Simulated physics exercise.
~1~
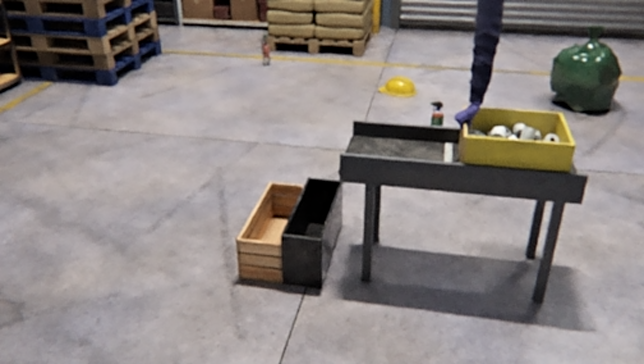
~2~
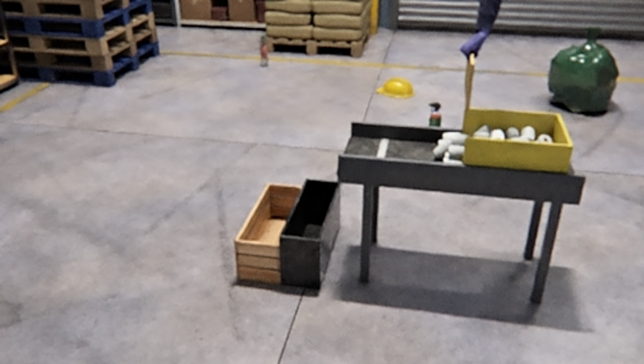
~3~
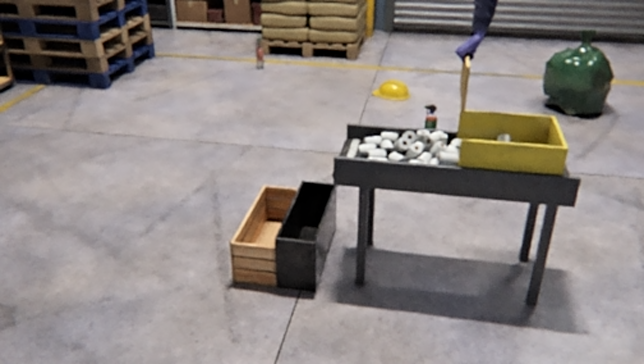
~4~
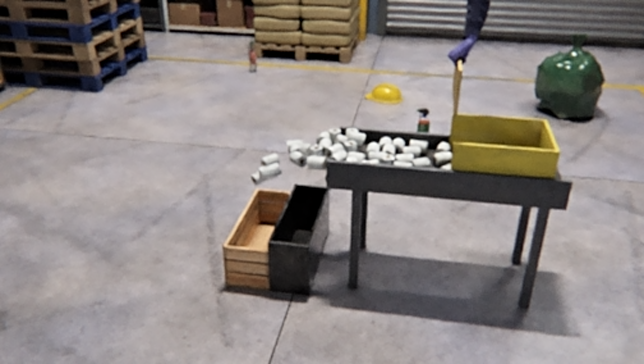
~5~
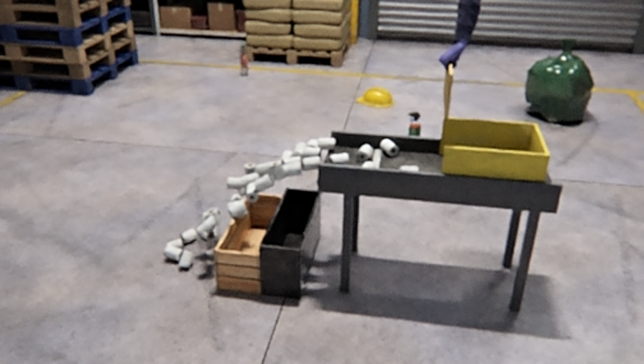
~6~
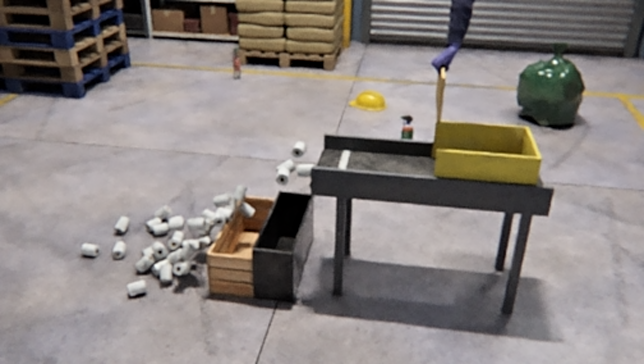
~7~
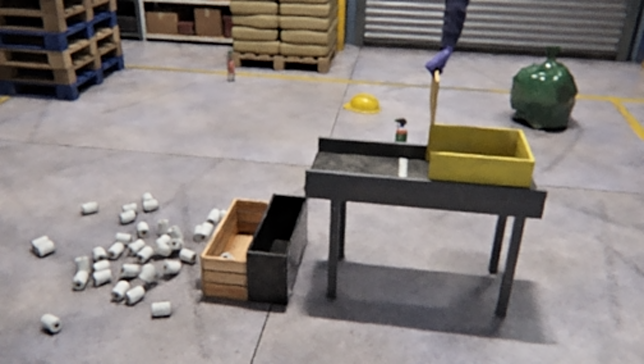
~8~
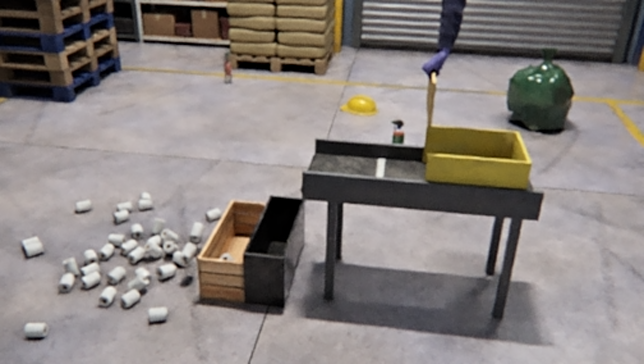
On a warehouse floor, a gloved hand lifted the gate of a yellow pen on a dark belt table, and white rolls streamed left off the end, mostly flying past the black tub and wooden crate to scatter across the concrete beyond.
